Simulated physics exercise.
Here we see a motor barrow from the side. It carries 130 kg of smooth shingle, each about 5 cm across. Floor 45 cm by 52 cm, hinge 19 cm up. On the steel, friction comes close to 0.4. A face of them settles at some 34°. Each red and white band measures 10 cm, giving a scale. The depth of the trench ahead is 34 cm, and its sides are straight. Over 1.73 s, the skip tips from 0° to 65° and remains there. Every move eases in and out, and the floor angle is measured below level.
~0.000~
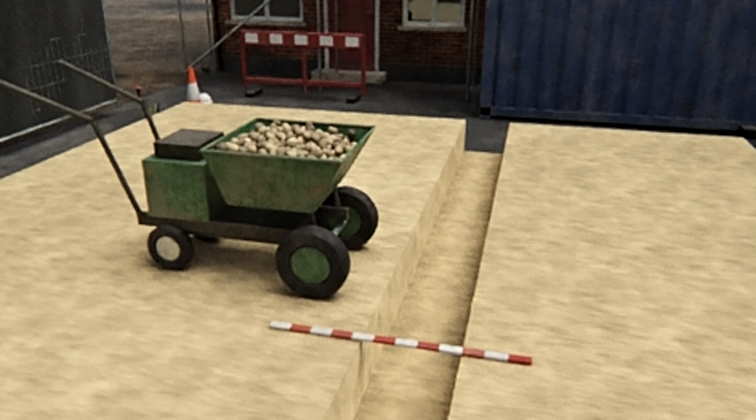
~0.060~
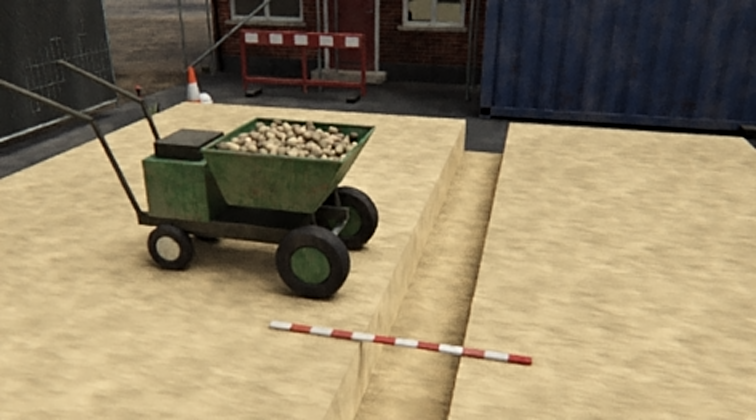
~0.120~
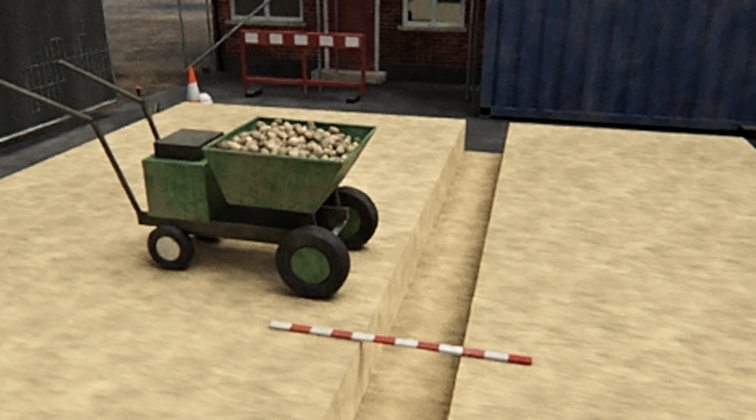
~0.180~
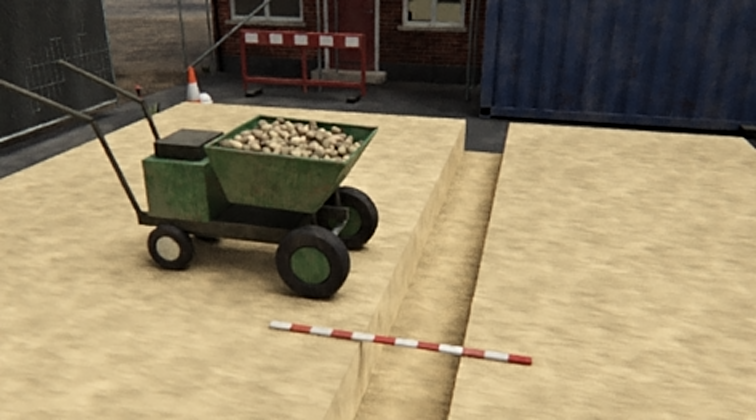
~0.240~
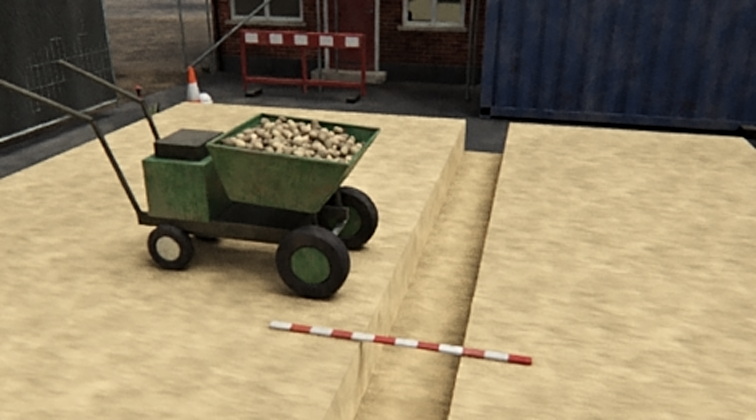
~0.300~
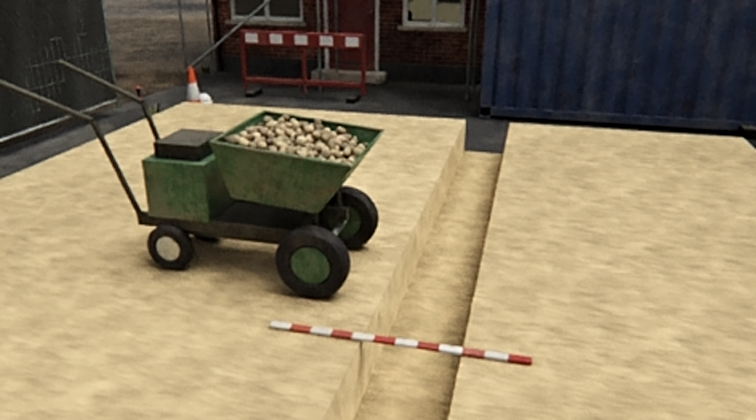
A green motor barrow loaded with smooth stones stood still beside a straight trench, near a red and white pole, while its skip slowly tilted forward a little toward the right.
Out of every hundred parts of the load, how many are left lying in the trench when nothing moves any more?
Around 64 in every hundred.
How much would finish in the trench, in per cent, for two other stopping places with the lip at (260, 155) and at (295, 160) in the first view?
Near 60 and near 85 percent.
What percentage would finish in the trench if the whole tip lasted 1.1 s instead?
My guess is near 55 percent.
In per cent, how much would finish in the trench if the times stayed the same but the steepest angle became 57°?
Then close to 40 per cent.
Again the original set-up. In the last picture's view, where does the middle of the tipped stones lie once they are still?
Look at roughly (451, 328).
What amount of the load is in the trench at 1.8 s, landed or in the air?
Close to 25 per cent at that time.
After 1.3 s the floor is at 55°; 98 % in the skip, 2 % in the trench; the foremost stones are at (446, 226).
After 1.8 s the floor is at 65°; 63 % in the skip, 26 % in the trench, 11 % past the trench; the foremost stones are at (542, 302).
After 2.2 s the floor is at 65°; 45 % in the skip, 38 % in the trench, 16 % past the trench; the foremost stones are at (595, 311).
After 4.1 s the floor is at 65°; 18 % in the skip, 64 % in the trench, 17 % past the trench; the foremost stones are at (608, 303).
